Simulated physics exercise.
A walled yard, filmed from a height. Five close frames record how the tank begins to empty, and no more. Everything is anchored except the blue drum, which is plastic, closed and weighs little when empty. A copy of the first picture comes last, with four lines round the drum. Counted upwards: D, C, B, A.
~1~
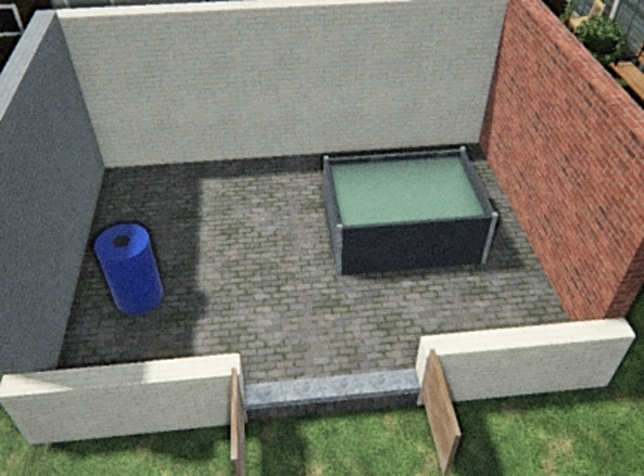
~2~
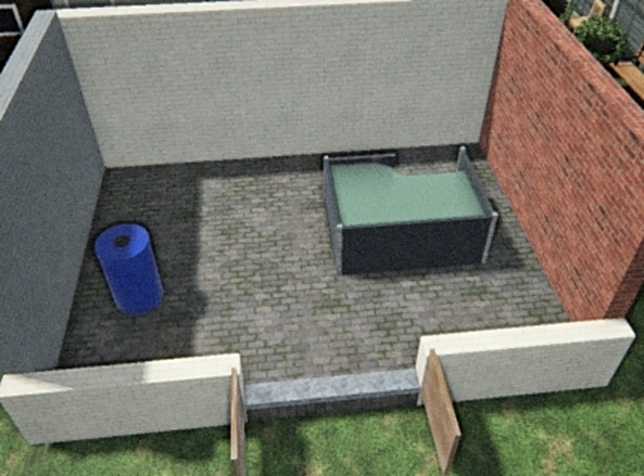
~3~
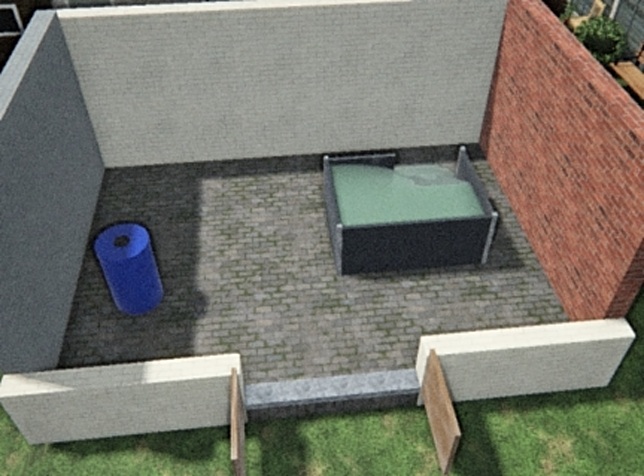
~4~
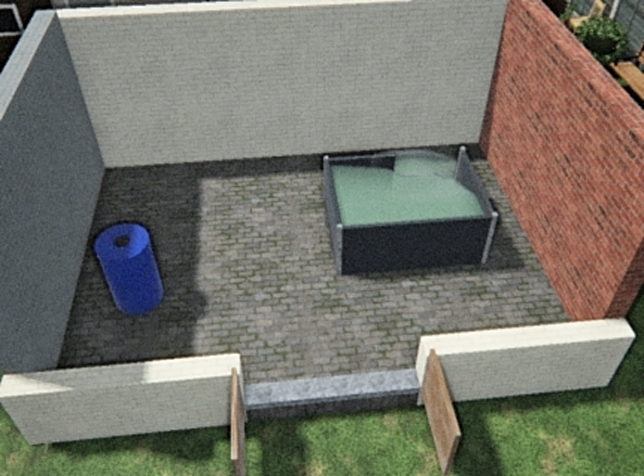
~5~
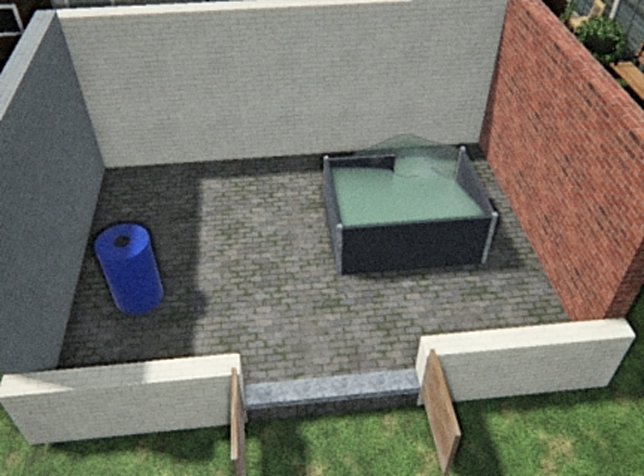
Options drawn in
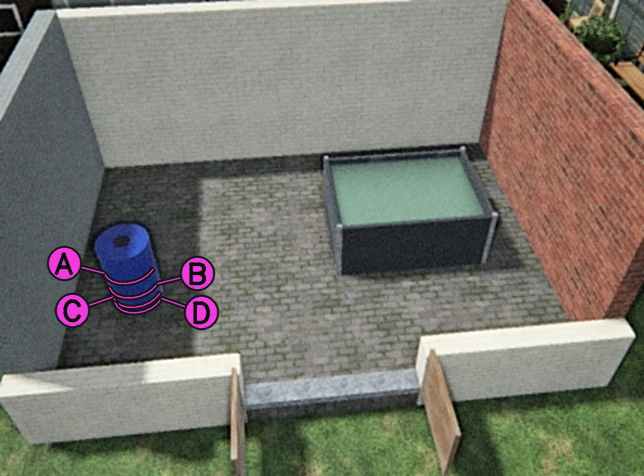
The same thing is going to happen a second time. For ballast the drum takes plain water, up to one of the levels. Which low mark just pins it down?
Take C.
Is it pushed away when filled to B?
No.
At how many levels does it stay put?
Three of the four.
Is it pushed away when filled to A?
No.
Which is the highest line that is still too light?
Here it is line D.
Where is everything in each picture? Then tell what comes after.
Lid of the blue drum at (122, 241); tank full, its middle at (405, 191); open gate at (331, 348), in the first picture.
Water covers 2 % of the ground, mostly out of sight from here, in the second picture.
Water covers 4 % of the ground, mostly out of sight from here, in the third picture.
Water covers 7 % of the ground, mostly out of sight from here, in the fourth picture.
Lid of the blue drum at (122, 241); water covers 8 % of the ground, mostly out of sight from here, in the fifth picture.
On the marked copy, A at (126, 283); B at (131, 298); C at (134, 307); D at (136, 312); from the bottom up D, C, B, A.
Choosing A, it does not move.
Choosing B, it does not move.
Choosing C, it does not move.
Choosing D, it is pushed about its own width away.
